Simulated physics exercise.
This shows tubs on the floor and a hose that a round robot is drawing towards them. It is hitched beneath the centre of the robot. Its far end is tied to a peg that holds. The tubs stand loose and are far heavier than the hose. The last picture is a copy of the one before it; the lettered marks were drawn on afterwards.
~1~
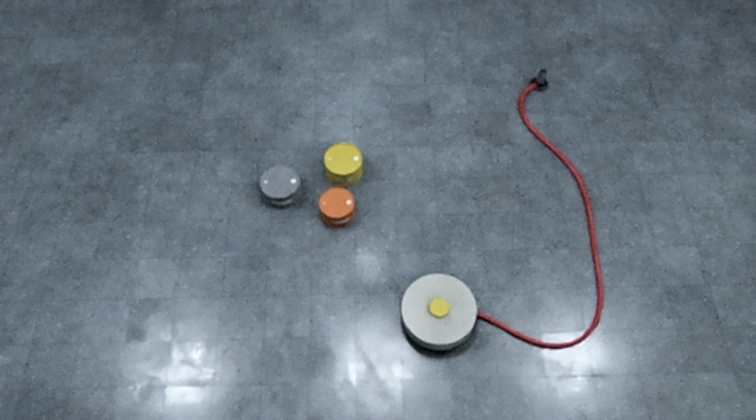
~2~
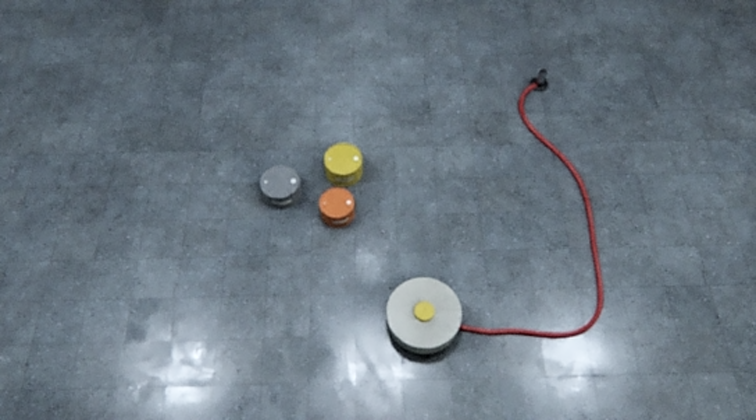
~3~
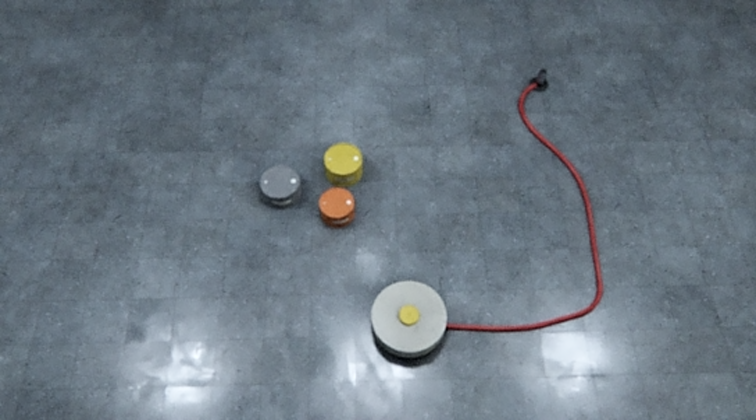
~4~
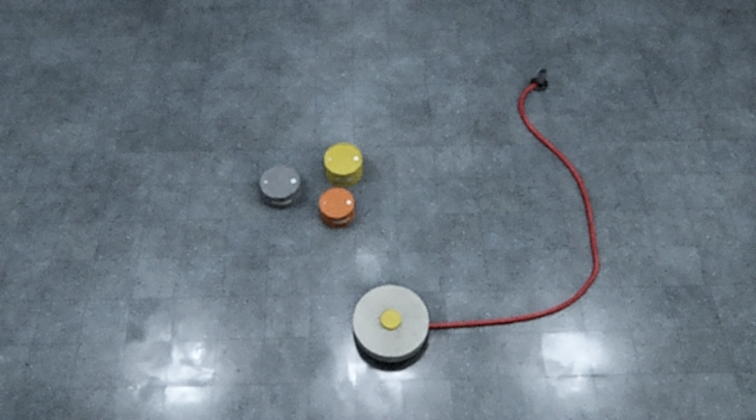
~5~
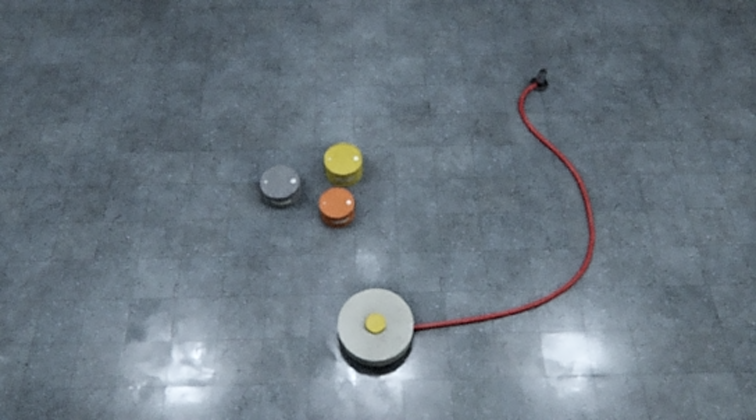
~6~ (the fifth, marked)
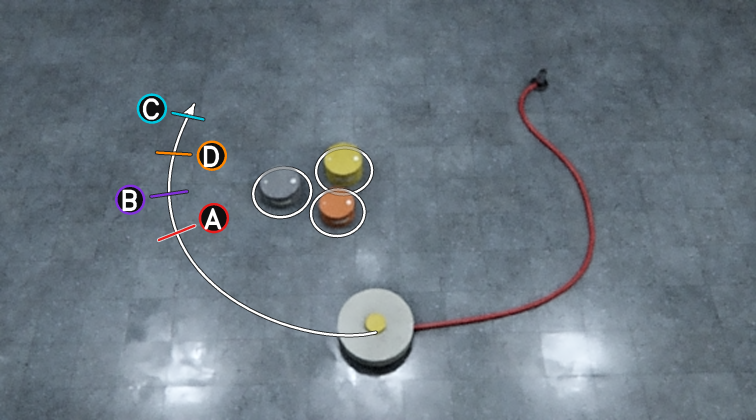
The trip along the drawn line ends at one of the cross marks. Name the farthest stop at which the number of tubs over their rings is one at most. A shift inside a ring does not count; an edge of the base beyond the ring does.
Up to mark D.
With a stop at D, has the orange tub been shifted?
Yes.
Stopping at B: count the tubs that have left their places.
The count is none.
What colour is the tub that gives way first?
The orange one.
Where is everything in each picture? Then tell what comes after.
In the first picture, yellow tub (344, 165); orange tub (337, 208); robot (438, 313).
In the second picture, robot (424, 316); grey tub (281, 187).
In the third picture, robot (409, 320); orange tub (337, 208).
In the fourth picture, robot (391, 324); grey tub (281, 187).
In the fifth picture, robot (376, 328); orange tub (337, 208); peg (541, 78); grey tub (281, 187).
On the marked copy, A at (177, 233); B at (169, 194); C at (188, 116); D at (174, 154); the route from (376, 333) via (192, 261) to (194, 105).
Taking D. A third of the way, robot (252, 307).
Two thirds of the way, robot (175, 229).
When it is over, robot (171, 147); orange tub (330, 192); one over the rings.
As for the rest, A is within the limit but short; B is within the limit but short; C has two over the rings.
